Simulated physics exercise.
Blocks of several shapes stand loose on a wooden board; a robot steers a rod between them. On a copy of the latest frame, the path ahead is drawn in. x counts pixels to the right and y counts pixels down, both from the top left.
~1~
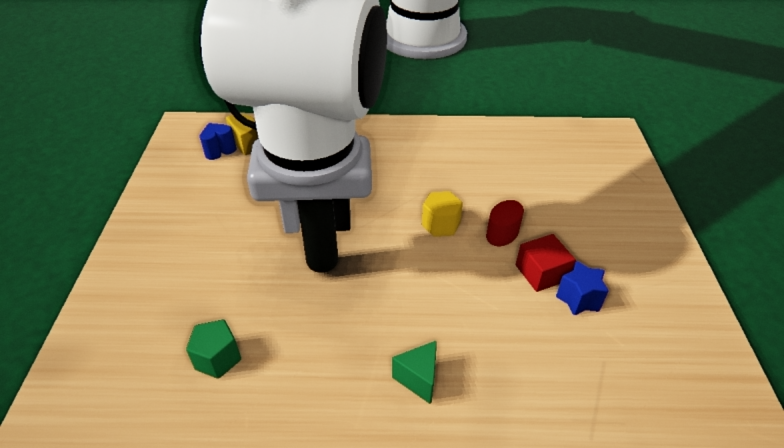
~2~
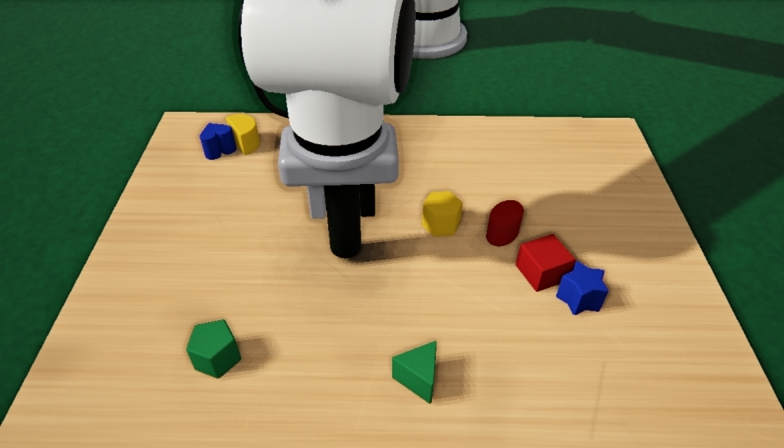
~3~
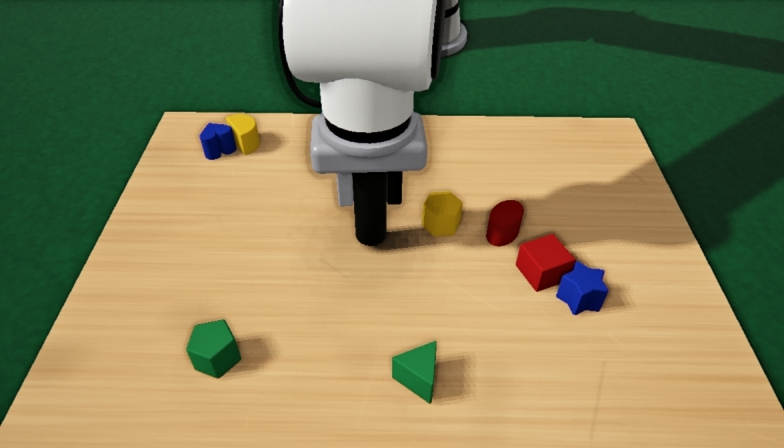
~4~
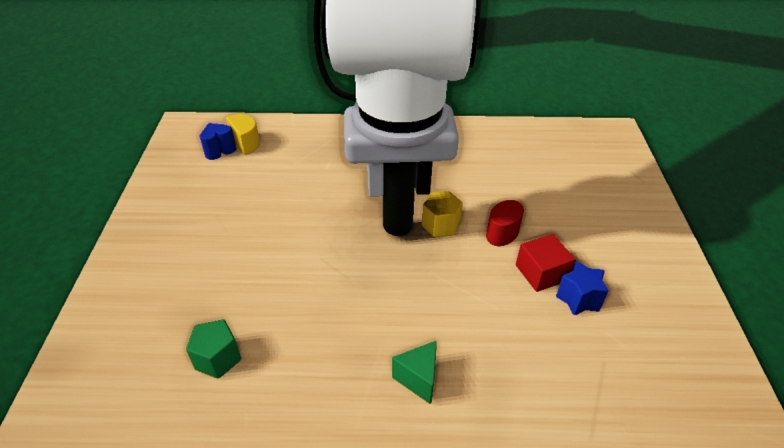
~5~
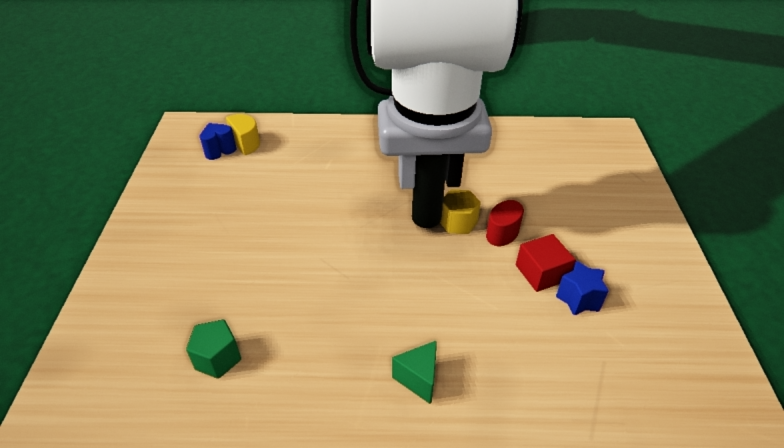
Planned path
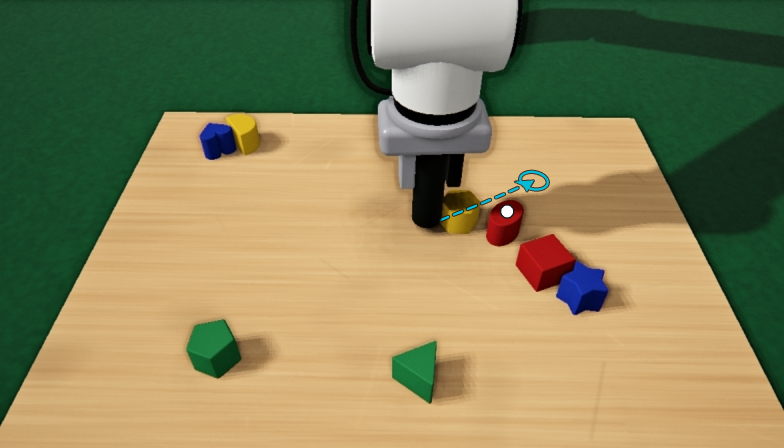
A white robot arm holding a black rod reaches over a light wooden board on a green surface, seen from above at a fixed angle. A yellow six-sided block, red oval, red block and blue star sit right of the rod, two green blocks nearer the viewer, and blue and yellow blocks far left. The arm slides the rod rightward and slightly away, then nudges the yellow six-sided block a little toward the red oval.
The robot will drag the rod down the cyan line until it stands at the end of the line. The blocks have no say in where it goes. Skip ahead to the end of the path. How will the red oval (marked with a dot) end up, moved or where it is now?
My prediction: It moves.
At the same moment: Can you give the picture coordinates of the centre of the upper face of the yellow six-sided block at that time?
The answer is (526, 192).
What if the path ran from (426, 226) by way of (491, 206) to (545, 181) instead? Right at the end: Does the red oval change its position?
Going by the path, yes.
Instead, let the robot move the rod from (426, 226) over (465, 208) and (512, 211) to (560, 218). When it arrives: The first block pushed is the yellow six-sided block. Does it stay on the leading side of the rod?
Carried ahead at the end.
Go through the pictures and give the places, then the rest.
The first picture shows lower end of the rod (323, 262), tops of blocks, yellow six-sided block (443, 202), red oval (507, 211).
The second picture shows rod (346, 248), blocks as before.
The third picture shows rod (371, 236), blocks as before.
The fourth picture shows rod (398, 227), blocks as before.
The fifth picture shows rod (426, 219), yellow six-sided block (461, 200), red oval (507, 211).
The drawn path runs from (426, 226) to (534, 181); the dot is on the red oval.
The first path, step by step. One third of the way, rod (466, 204); yellow six-sided block (500, 194), turned 45° clockwise; red oval (517, 215), turned 30° clockwise.
Two thirds of the way, rod (502, 189); yellow six-sided block (525, 192), turned 85° clockwise; red oval (518, 215), turned 35° clockwise.
At the end, rod (536, 174); yellow six-sided block (526, 192), turned 85° clockwise; red oval (518, 215), turned 35° clockwise.
